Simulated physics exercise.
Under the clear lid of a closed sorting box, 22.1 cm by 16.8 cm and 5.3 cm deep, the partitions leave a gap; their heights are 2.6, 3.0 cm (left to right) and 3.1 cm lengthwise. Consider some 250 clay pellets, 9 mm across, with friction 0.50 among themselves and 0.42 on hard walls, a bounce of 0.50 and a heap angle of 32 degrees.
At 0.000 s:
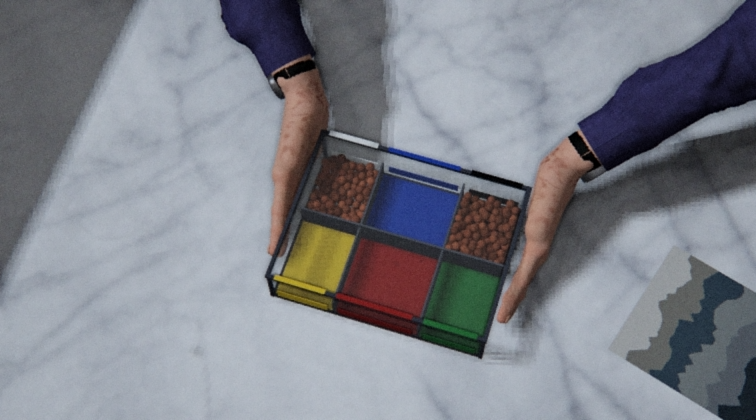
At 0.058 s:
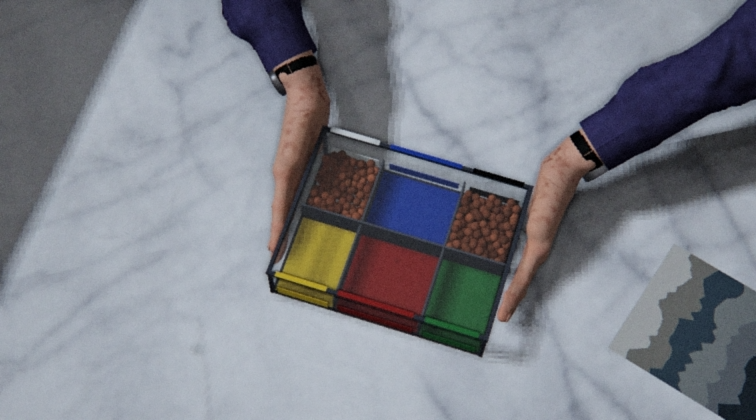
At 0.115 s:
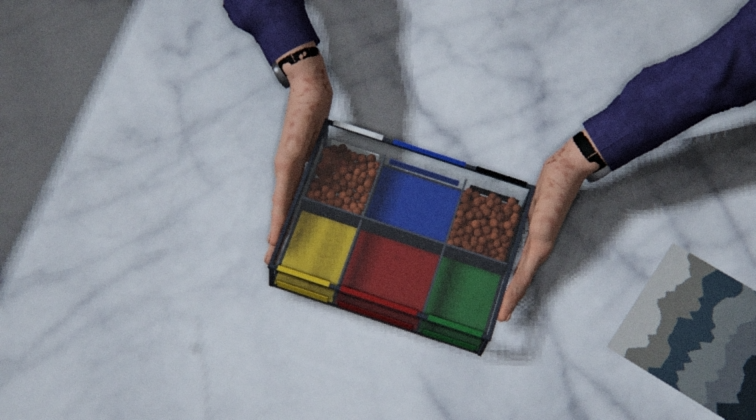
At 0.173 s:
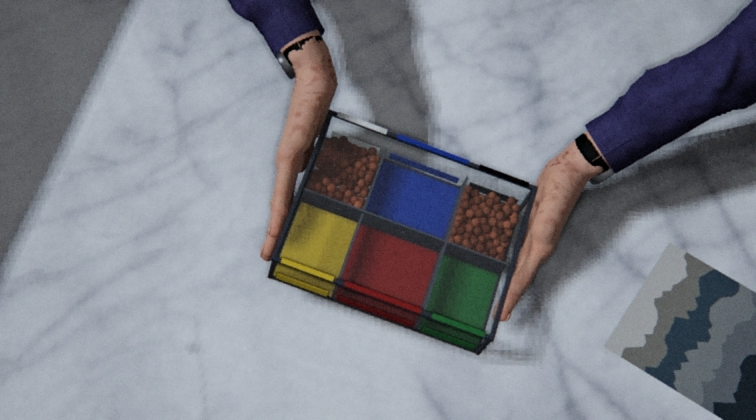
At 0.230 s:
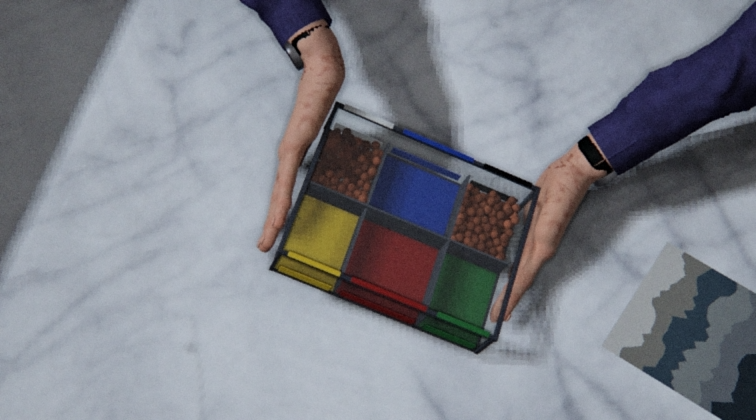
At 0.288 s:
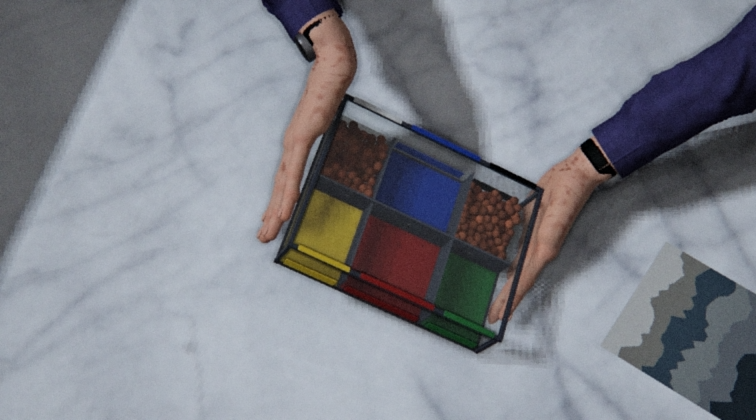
To begin with, two hands hold a clear-lidded sorting box on a marble surface, with brown pellets in the white and black compartments at the back corners. The hands then tilt the box steadily, raising its left side, while the pellets stay in those two compartments.
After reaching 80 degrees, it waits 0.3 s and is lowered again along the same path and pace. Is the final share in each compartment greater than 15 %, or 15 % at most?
Red: 15 % at most, blue: 15 % at most, green: 15 % at most, yellow: 15 % at most, white: Greater than 15 %, black: Greater than 15 %.
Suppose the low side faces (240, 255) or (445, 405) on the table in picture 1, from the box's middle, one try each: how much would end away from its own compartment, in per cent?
I'd put it at roughly 35 per cent for the first tilt and roughly 45 per cent for the second.
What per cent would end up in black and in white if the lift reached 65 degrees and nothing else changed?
Black 55 %, white 35 %.
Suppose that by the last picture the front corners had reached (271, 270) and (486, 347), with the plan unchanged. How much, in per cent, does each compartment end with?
Per cent at the finish: Red 5, blue 0, green 25, yellow 0, white 20, black 45.
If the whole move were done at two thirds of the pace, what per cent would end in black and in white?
Final split: Black = 70 %, white = 25 %.
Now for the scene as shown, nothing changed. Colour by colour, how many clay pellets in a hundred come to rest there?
Red 0; blue 5; green 0; yellow 0; white 25; black 75 (in a hundred).
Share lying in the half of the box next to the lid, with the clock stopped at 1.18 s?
About 30 %.
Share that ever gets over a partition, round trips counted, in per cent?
I'd say near 25 percent of them.
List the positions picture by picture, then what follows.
Box tilt 0 degrees, front corners at (270, 275) and (483, 338); white 50 %, black 50 %, in the first frame.
Box tilt 1 degrees, front corners at (271, 271) and (485, 337), in the second frame.
Box tilt 5 degrees, front corners at (273, 265) and (488, 336), lowest corner right back, in the third frame.
Box tilt 10 degrees, front corners at (276, 257) and (490, 336), lowest corner right back, in the fourth frame.
Box tilt 16 degrees, front corners at (283, 250) and (494, 336), lowest corner right back, in the fifth frame.
Box tilt 21 degrees, front corners at (293, 244) and (499, 337), lowest corner right back; white 50 %, black 50 %. Its pace works out near 90 degrees a second, in the sixth frame.
Then, at 1.18 s, tilt 80 degrees; blue 10 %, white 25 %, black 65 %.
After 1.78 s, tilt 40 degrees; blue 5 %, white 25 %, black 75 %.
After 2.43 s, tilt 0 degrees; blue 5 %, white 25 %, black 75 %.
By 2.7 s all is still; red 0 %, blue 5 %, green 0 %, yellow 0 %, white 25 %, black 75 %.
